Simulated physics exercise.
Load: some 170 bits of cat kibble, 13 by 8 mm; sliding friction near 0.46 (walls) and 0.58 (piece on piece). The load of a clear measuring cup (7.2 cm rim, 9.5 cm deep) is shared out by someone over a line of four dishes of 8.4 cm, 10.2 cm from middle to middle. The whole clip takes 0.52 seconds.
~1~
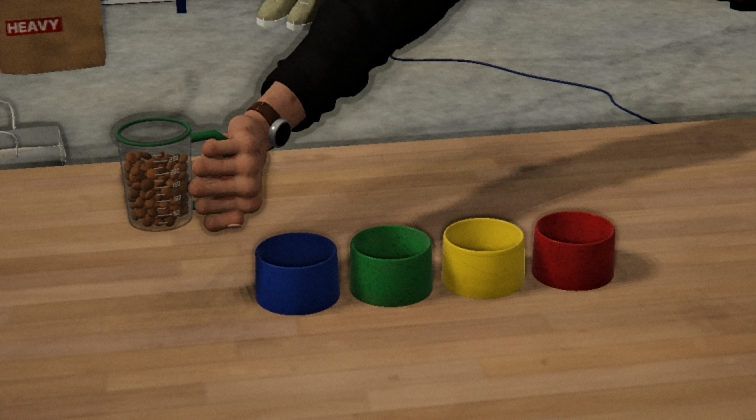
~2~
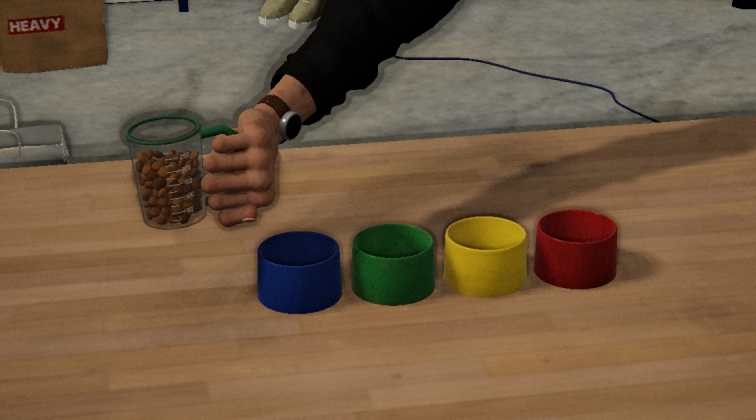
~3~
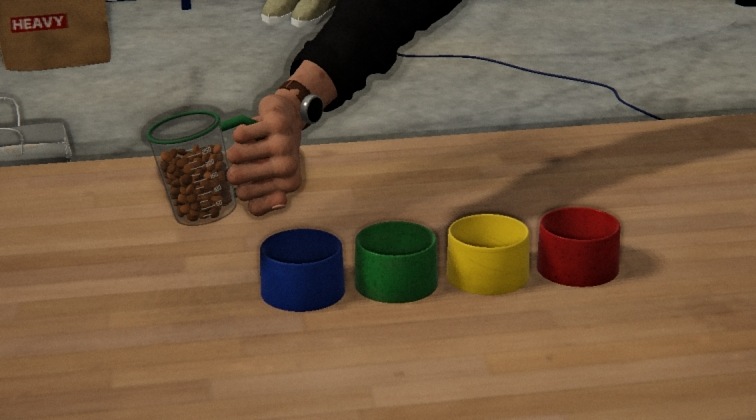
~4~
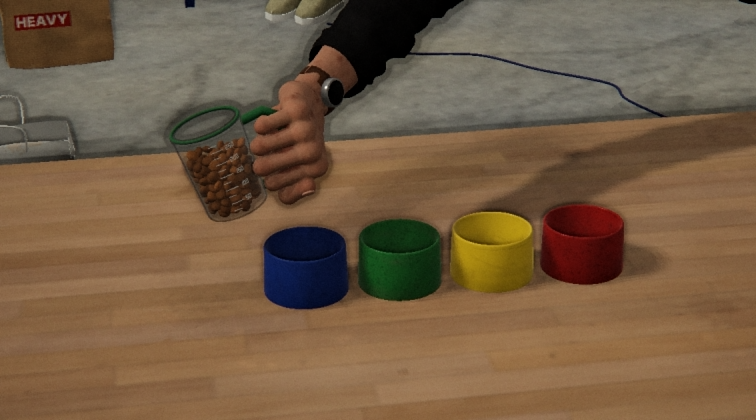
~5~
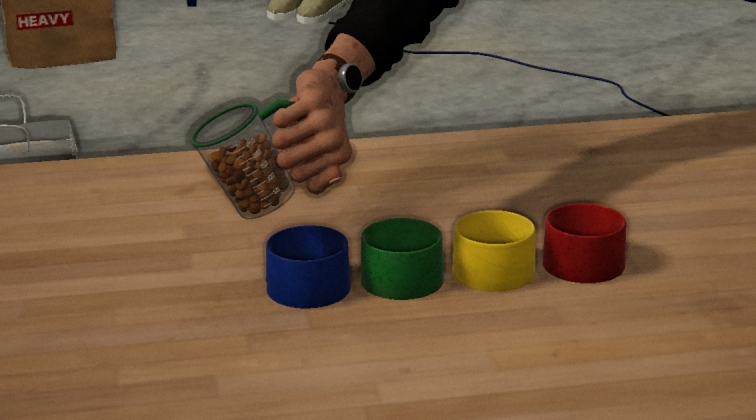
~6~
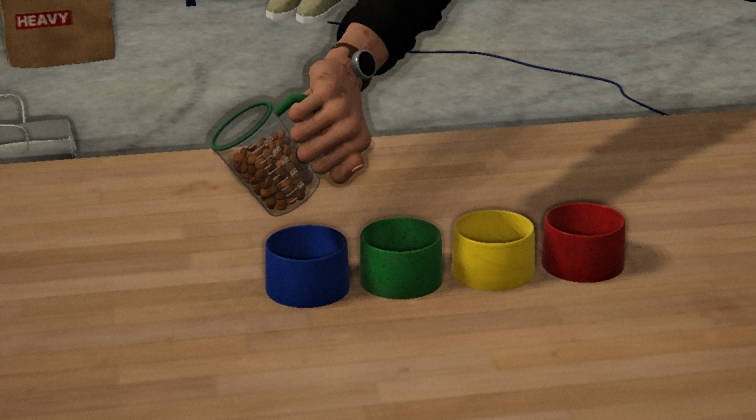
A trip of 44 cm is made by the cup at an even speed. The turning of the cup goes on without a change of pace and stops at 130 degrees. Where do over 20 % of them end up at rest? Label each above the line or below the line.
Red: Below the line; blue: Below the line; green: Below the line; yellow: Above the line; counter: Above the line.
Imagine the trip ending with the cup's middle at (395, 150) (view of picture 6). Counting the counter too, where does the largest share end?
Most goes to: Counter.
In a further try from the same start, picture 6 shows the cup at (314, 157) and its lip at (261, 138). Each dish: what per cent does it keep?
Per cent kept: Red 0, blue 0, green 0, yellow 40.
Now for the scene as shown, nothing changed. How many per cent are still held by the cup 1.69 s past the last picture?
About 0 percent of the load.
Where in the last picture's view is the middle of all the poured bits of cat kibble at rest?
Est. centre at rest: (502, 260) px.
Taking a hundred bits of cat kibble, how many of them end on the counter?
30 per cent.
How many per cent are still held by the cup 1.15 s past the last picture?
Some 90 per cent.
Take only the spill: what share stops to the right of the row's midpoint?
90 per cent.
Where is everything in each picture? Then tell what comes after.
The first frame shows cup at (157, 175), tilt 0 degrees, lip at (117, 134), moved 0.0 cm; middle of the pieces at (159, 189); blue dish at (296, 251); green dish at (391, 243); yellow dish at (484, 235); red dish at (575, 228).
The second frame shows cup at (169, 173), tilt 3 degrees, lip at (127, 134), moved 1.0 cm; middle of the pieces at (171, 187).
The third frame shows cup at (195, 169), tilt 10 degrees, lip at (148, 135), moved 3.3 cm; middle of the pieces at (199, 182).
The fourth frame shows cup at (221, 165), tilt 17 degrees, lip at (171, 137), moved 5.6 cm; middle of the pieces at (227, 178).
The fifth frame shows cup at (246, 163), tilt 24 degrees, lip at (193, 141), moved 8.0 cm; middle of the pieces at (253, 174).
The sixth frame shows cup at (268, 161), tilt 32 degrees, lip at (212, 145), moved 10.3 cm; middle of the pieces at (276, 171); blue dish at (306, 243); green dish at (401, 235); yellow dish at (494, 227); red dish at (585, 220).
Then, 0.70 s after the last picture, tilt 80 degrees; cup holds 100 %.
Then, 1.15 s after the last picture, tilt 112 degrees; cup holds 90 %, green 5 %, yellow 5 %.
Then, 1.69 s after the last picture, tilt 130 degrees; cup holds 0 %, red 5 %, green 5 %, yellow 65 %.
In the end, red 5 %, blue 0 %, green 5 %, yellow 65 %, counter 30 %.
